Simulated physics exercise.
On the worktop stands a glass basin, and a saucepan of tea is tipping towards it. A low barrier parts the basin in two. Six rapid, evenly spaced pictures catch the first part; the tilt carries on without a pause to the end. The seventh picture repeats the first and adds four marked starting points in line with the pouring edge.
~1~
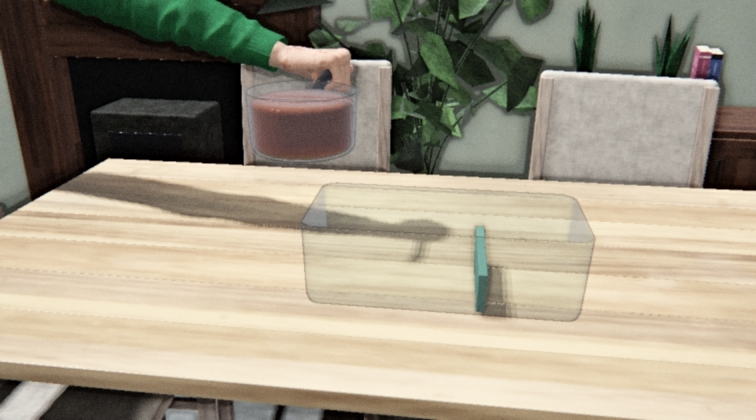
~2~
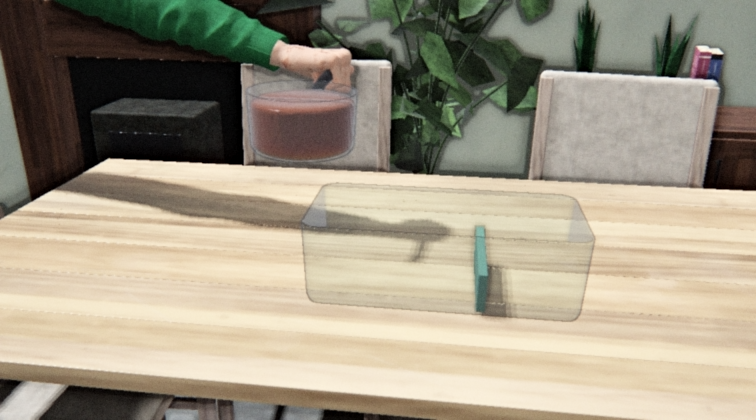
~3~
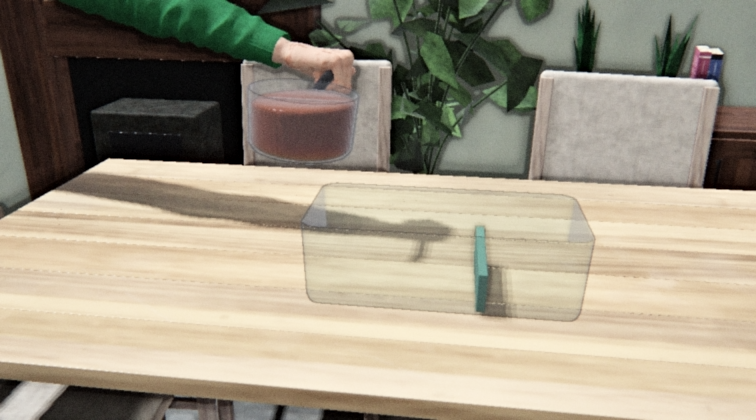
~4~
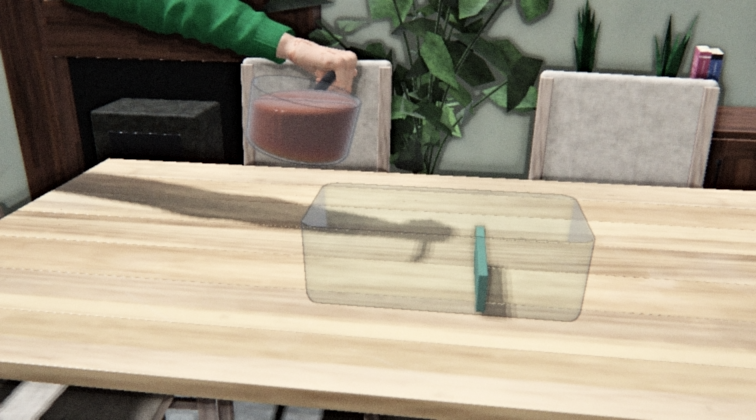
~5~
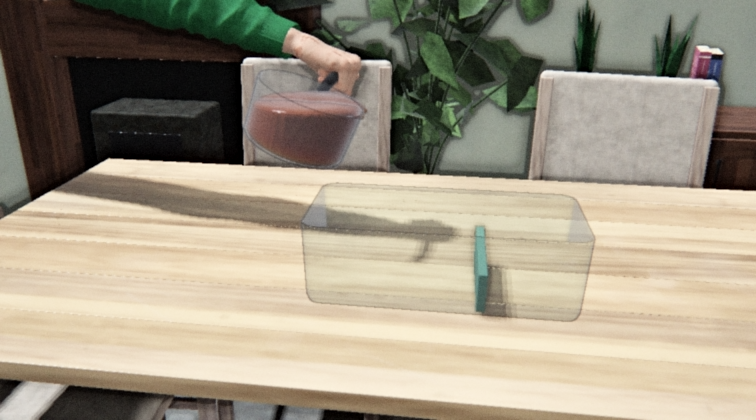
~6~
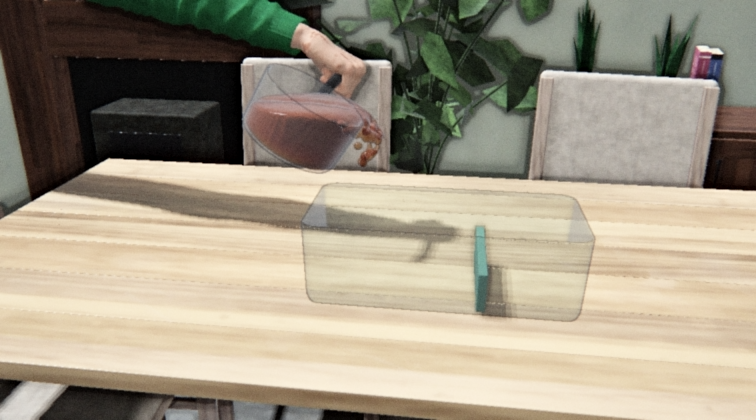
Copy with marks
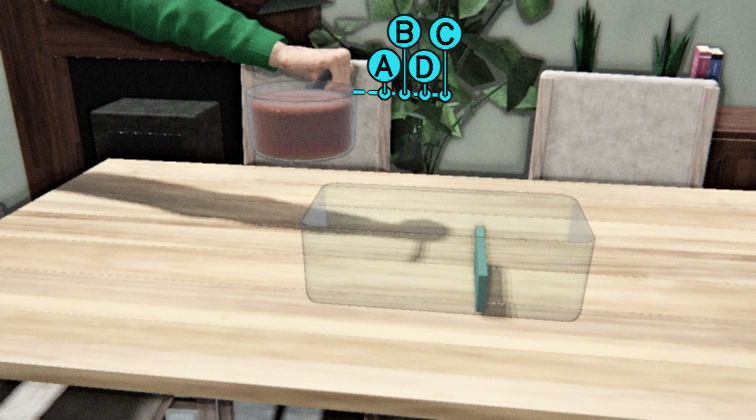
A saucepan of reddish-brown tea, gripped by a hand in a green sleeve, hangs level above a wooden table, up and left of a clear basin parted by a low green barrier. The hand then tilts the pan steadily rightward, and tea slips over its lowered lip in small drops.
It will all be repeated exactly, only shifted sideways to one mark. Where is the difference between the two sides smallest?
C works best here.
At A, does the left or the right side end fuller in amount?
More ends on the left.
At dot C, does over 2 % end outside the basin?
No.
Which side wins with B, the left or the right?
More ends on the left.
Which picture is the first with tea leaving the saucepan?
Picture 5.
On the marked copy, A at (384, 93); B at (404, 93); C at (445, 95); D at (424, 94).
For dot A, about 96 % ends left of the wall and 4 % right of it.
For dot B, about 97 % ends left of the wall and 2 % right of it.
For dot C, about 45 % ends left of the wall and 54 % right of it.
For dot D, about 75 % ends left of the wall and 23 % right of it.
